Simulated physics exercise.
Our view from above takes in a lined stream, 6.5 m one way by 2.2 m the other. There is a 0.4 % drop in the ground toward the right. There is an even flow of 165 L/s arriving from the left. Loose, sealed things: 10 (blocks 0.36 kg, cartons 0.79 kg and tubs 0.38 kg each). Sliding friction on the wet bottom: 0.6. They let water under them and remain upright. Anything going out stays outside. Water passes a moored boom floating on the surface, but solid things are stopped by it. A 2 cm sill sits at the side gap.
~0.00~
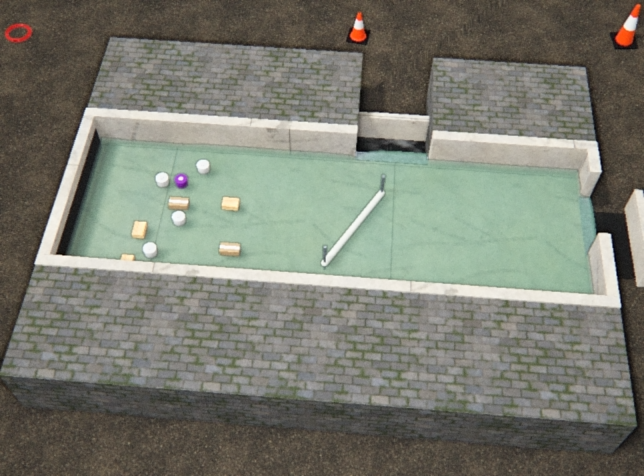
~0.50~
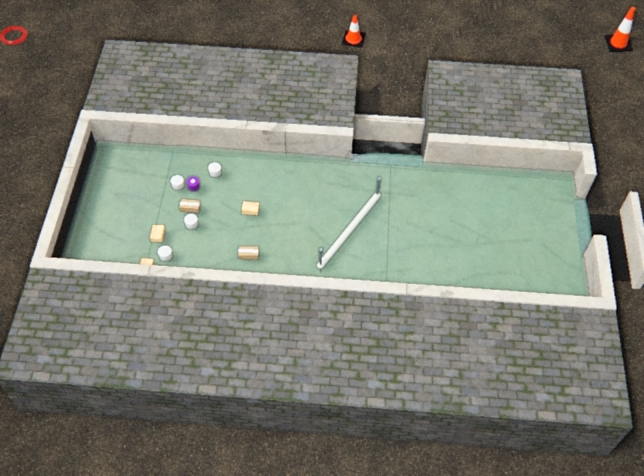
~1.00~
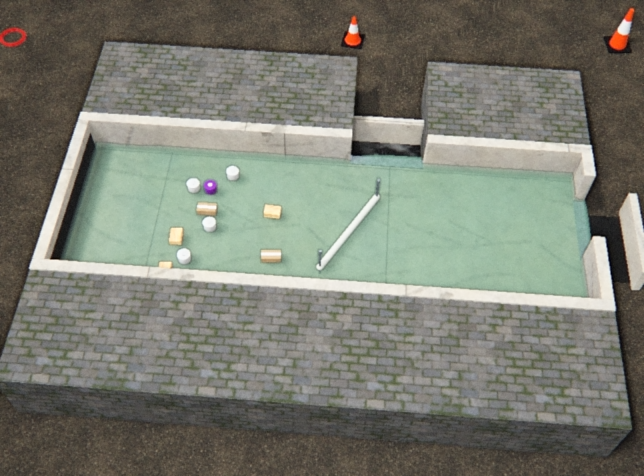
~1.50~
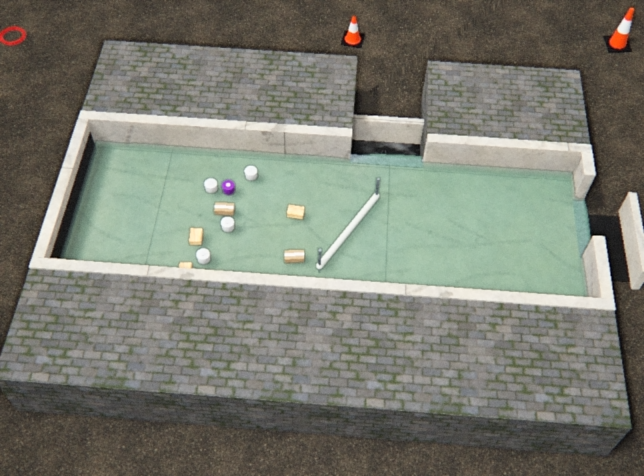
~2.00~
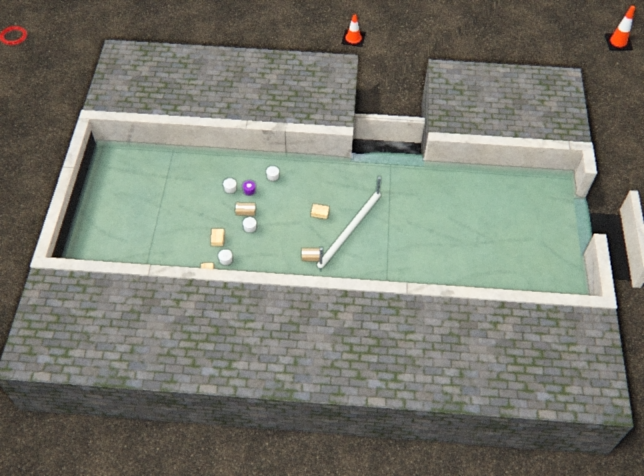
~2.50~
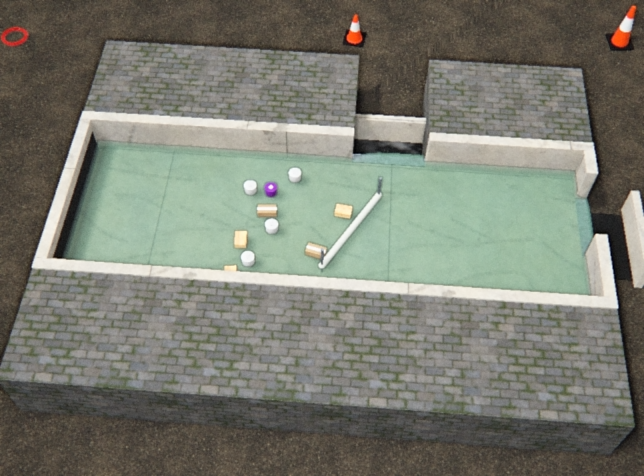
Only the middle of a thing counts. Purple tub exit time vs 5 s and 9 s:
The leaving happens midway.
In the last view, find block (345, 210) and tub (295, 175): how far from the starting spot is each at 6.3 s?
In that order: Gone out, gone out.
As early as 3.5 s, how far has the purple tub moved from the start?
About 200 cm by then.
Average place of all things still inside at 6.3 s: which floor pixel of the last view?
Close to pixel (372, 215).
After 3.5 s the purple tub is near (313, 188), 1.8 m from its start, afloat; 0 of 10 are out; 10 afloat.
After 6.3 s the purple tub is near (405, 153), 3.1 m from its start, afloat; 2 of 10 are out; 8 afloat.
After 10.0 s the purple tub has gone out (at 6.4 s); 6 of 10 are out; 4 afloat.
After 14.0 s the purple tub has gone out (at 6.4 s); 8 of 10 are out; 2 afloat.
